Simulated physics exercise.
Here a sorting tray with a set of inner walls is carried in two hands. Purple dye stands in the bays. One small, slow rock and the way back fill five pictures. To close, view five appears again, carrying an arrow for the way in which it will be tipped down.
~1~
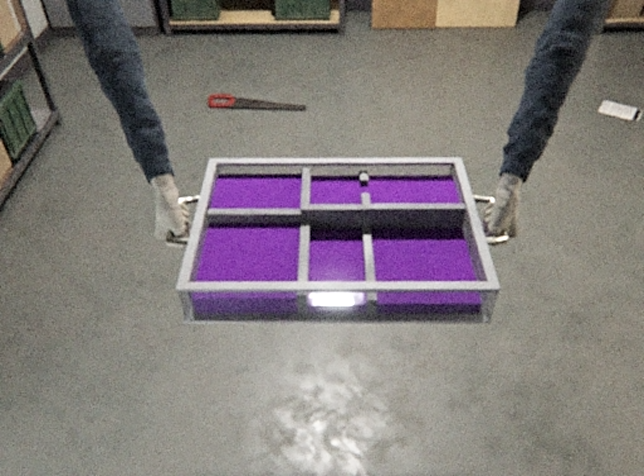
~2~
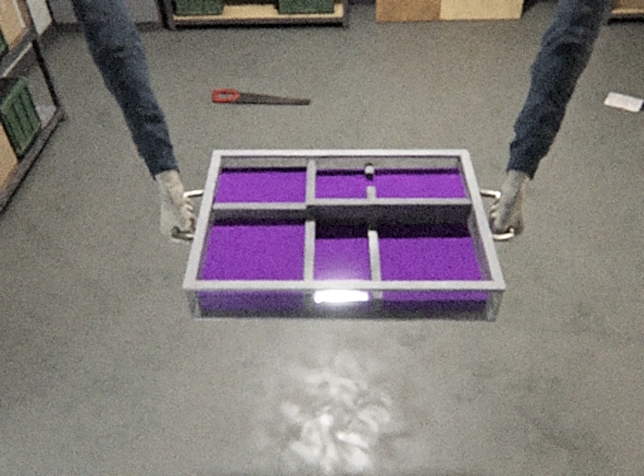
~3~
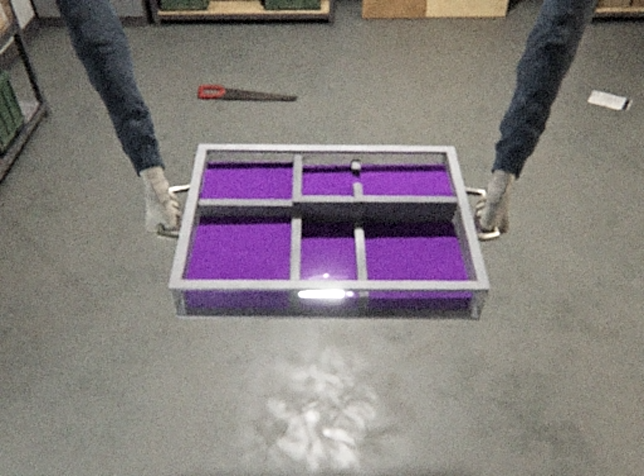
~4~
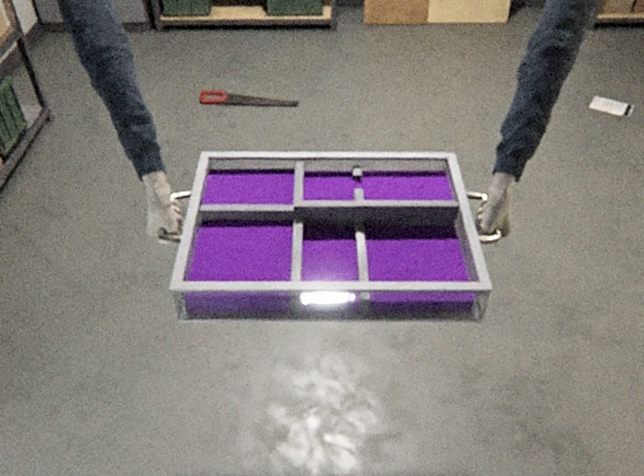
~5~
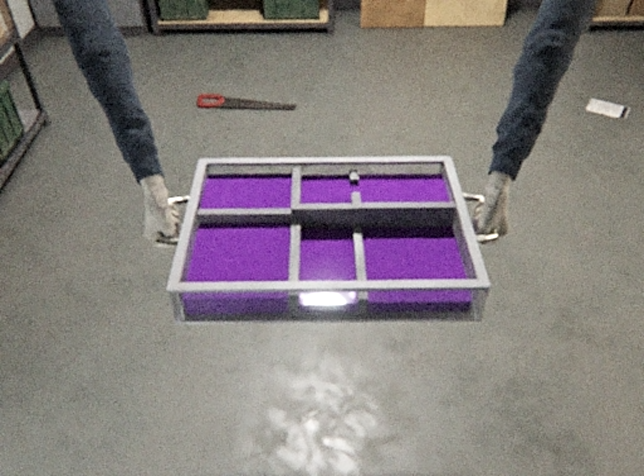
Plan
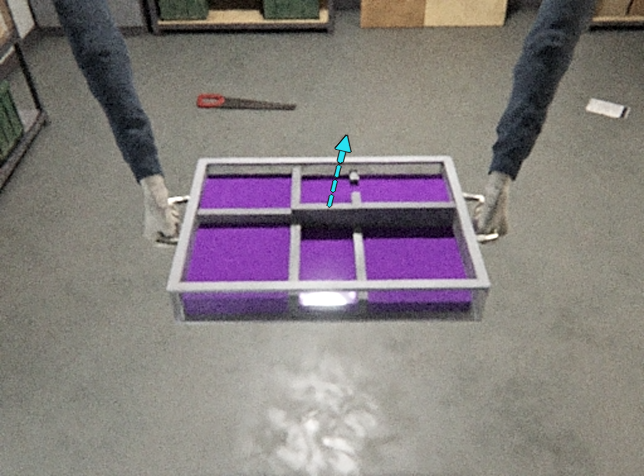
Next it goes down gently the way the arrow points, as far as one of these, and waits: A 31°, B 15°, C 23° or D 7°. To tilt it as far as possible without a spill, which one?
B is the one.
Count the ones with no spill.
Two of them.
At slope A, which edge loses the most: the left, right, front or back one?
The back rim.
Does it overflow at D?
No, not at all.
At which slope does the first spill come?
C it is.
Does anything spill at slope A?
Yes, that goes wrong.
The arrow ends at (345, 141).
If A is chosen, about 43 % goes over the rim.
If B is chosen, nothing spills; the front right bay holds the most.
If C is chosen, about 15 % goes over the rim.
If D is chosen, nothing spills; the front left bay holds the most.
